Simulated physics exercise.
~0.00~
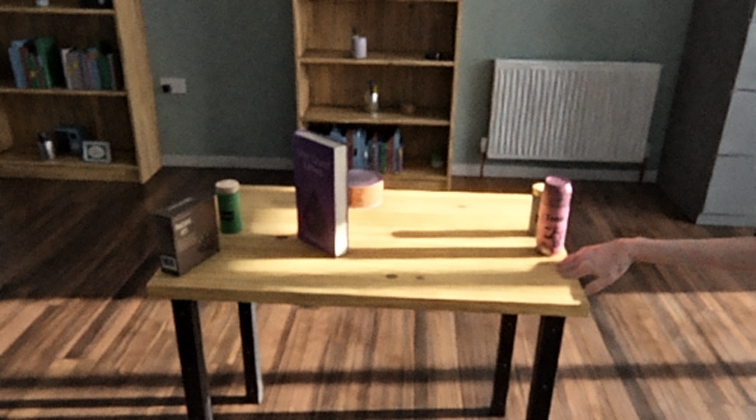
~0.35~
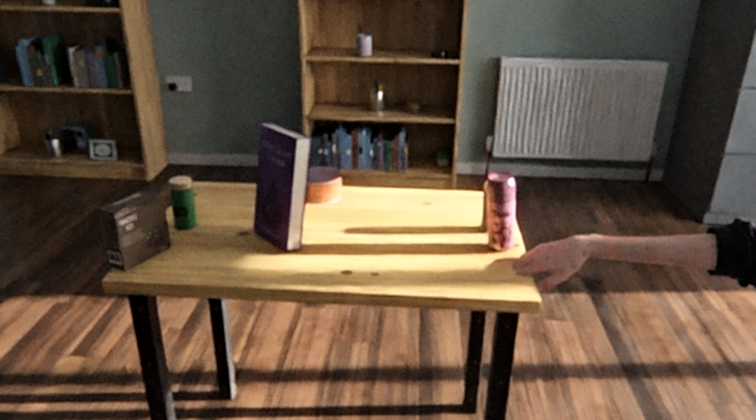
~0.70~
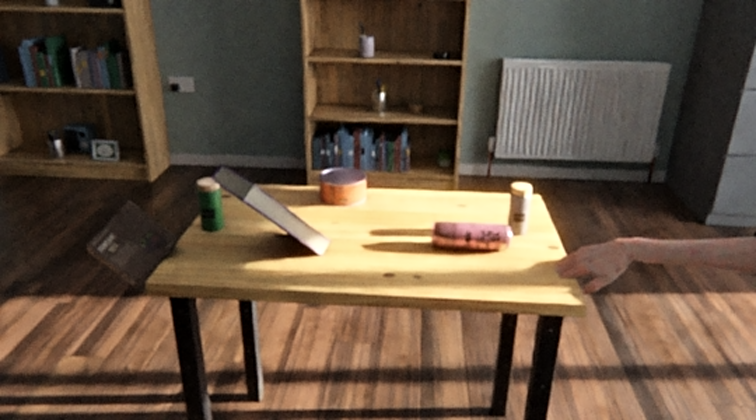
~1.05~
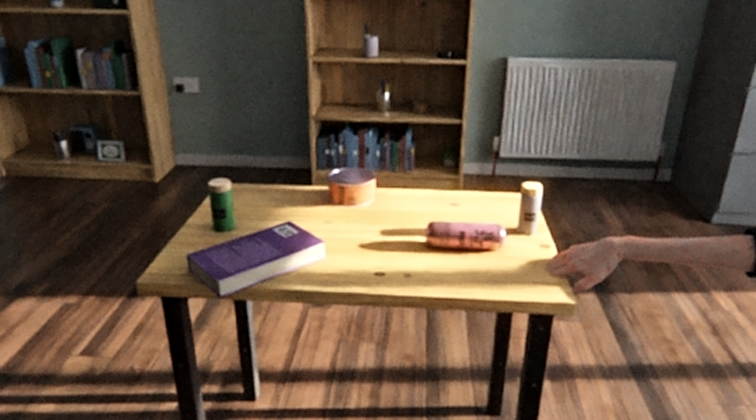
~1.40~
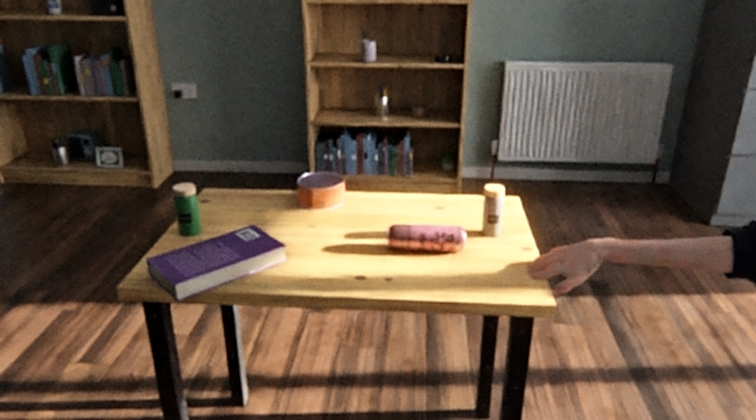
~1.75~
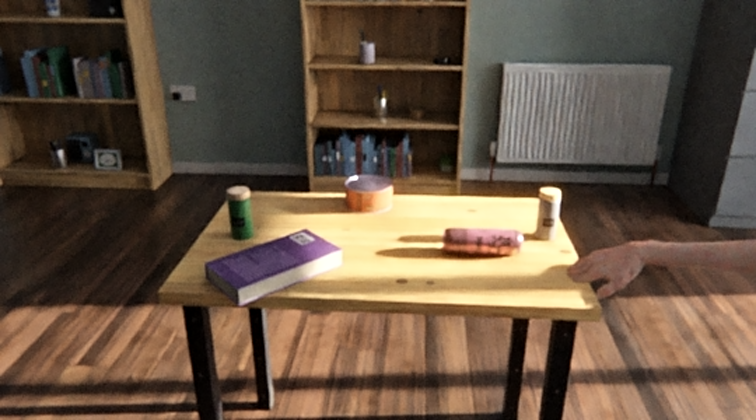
In a room with wooden bookshelves and a white radiator, a slightly swaying view faces a light wooden table, with a hand at its right edge. A brown packet and a green shaker stand on the left, a purple book and an orange tub near the middle, and a pink can before a grey shaker on the right. The table shifts left, and the book begins to lean. As it moves back right, the can topples onto its side and the packet tips off the left edge. The book falls flat, and the table shifts left and right again. Finally, the book and can lie on the tabletop, both shakers and the tub remain upright, and the packet is out of sight.
